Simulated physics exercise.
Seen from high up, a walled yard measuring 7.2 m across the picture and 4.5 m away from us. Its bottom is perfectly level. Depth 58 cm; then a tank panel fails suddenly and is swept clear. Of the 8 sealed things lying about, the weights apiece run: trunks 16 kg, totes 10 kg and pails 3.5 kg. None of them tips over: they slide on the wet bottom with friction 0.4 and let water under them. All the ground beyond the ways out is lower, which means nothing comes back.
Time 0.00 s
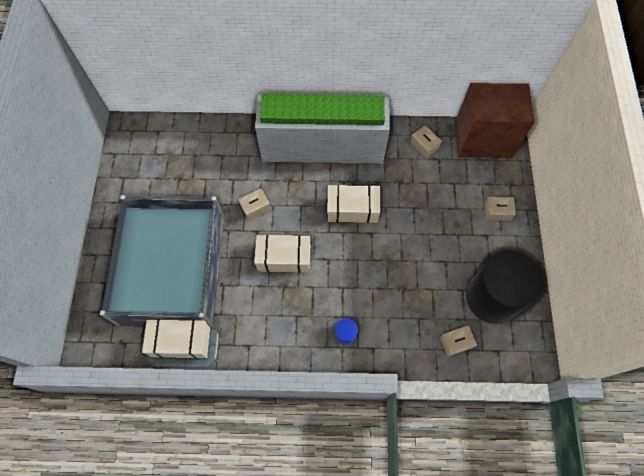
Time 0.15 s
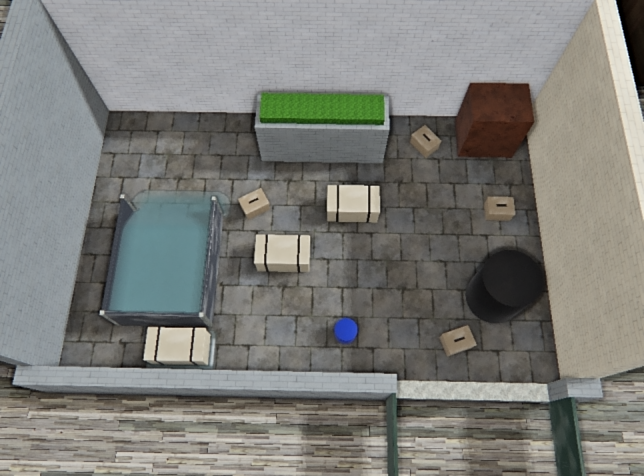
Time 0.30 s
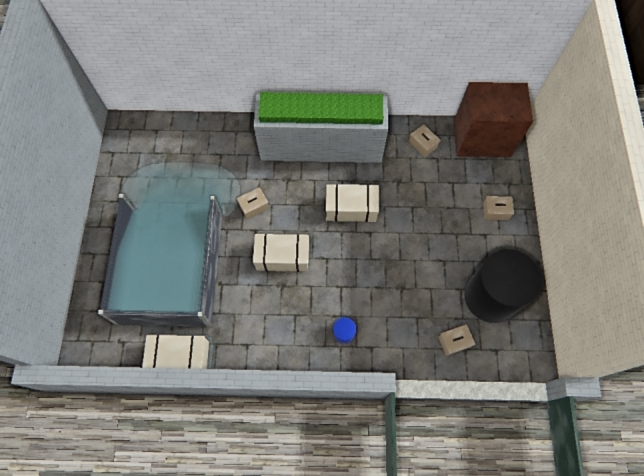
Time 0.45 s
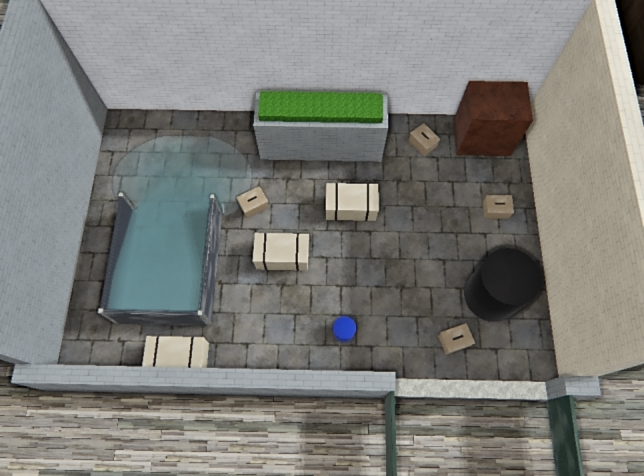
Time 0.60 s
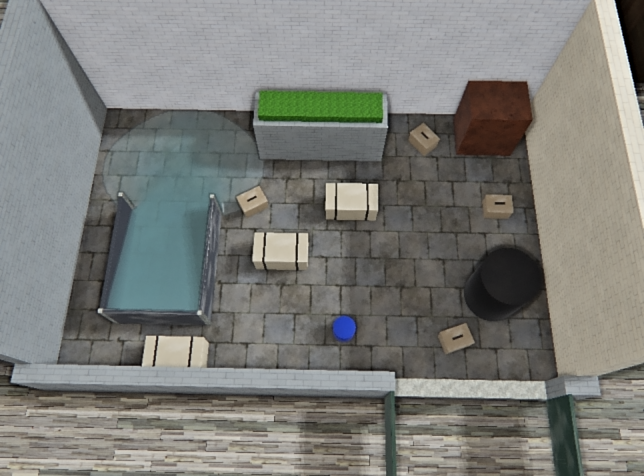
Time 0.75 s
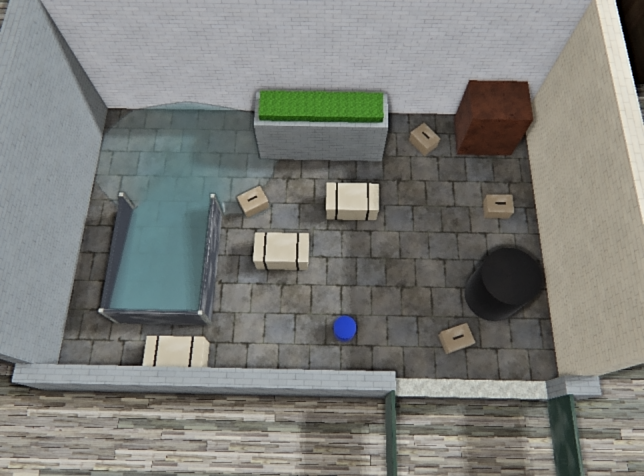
Walled paved yard seen from above, with water spreading from a tank's open far end as a pale crate shifts nearer the front wall.
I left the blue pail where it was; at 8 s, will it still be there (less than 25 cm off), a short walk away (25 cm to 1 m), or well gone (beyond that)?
It is pushed partway.
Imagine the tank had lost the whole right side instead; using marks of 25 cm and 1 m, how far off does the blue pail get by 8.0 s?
Had it gone that way, the blue pail would be borne far.
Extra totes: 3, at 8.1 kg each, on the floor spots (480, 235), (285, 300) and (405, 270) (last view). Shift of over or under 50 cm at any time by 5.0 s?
Going through them in the order asked, they come out shy of the mark, shy of the mark and shy of the mark.
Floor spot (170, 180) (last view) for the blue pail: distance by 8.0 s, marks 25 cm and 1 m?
Short answer: It drifts a great distance.
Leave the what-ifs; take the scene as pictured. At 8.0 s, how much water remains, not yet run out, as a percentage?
Still held: Near 98 %.
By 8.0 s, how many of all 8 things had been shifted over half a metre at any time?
The number is 3.
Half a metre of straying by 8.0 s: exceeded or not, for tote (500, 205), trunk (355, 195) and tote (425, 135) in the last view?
The first never reached the threshold, the second never reached the threshold, and the third never reached the threshold.
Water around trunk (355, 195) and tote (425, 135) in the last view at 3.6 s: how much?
I'd estimate 3 cm for the first and 5 cm for the second.
After 1.6 s the blue pail is near (345, 327), 0.0 m from its start, aground; 0 of 8 are out; 0 afloat.
After 3.6 s the blue pail is near (345, 327), 0.0 m from its start, aground; 0 of 8 are out; 0 afloat.
After 5.6 s the blue pail is near (345, 327), 0.0 m from its start, aground; 0 of 8 are out; 0 afloat.
After 8.0 s the blue pail is near (386, 323), 0.6 m from its start, afloat; 0 of 8 are out; 2 afloat.
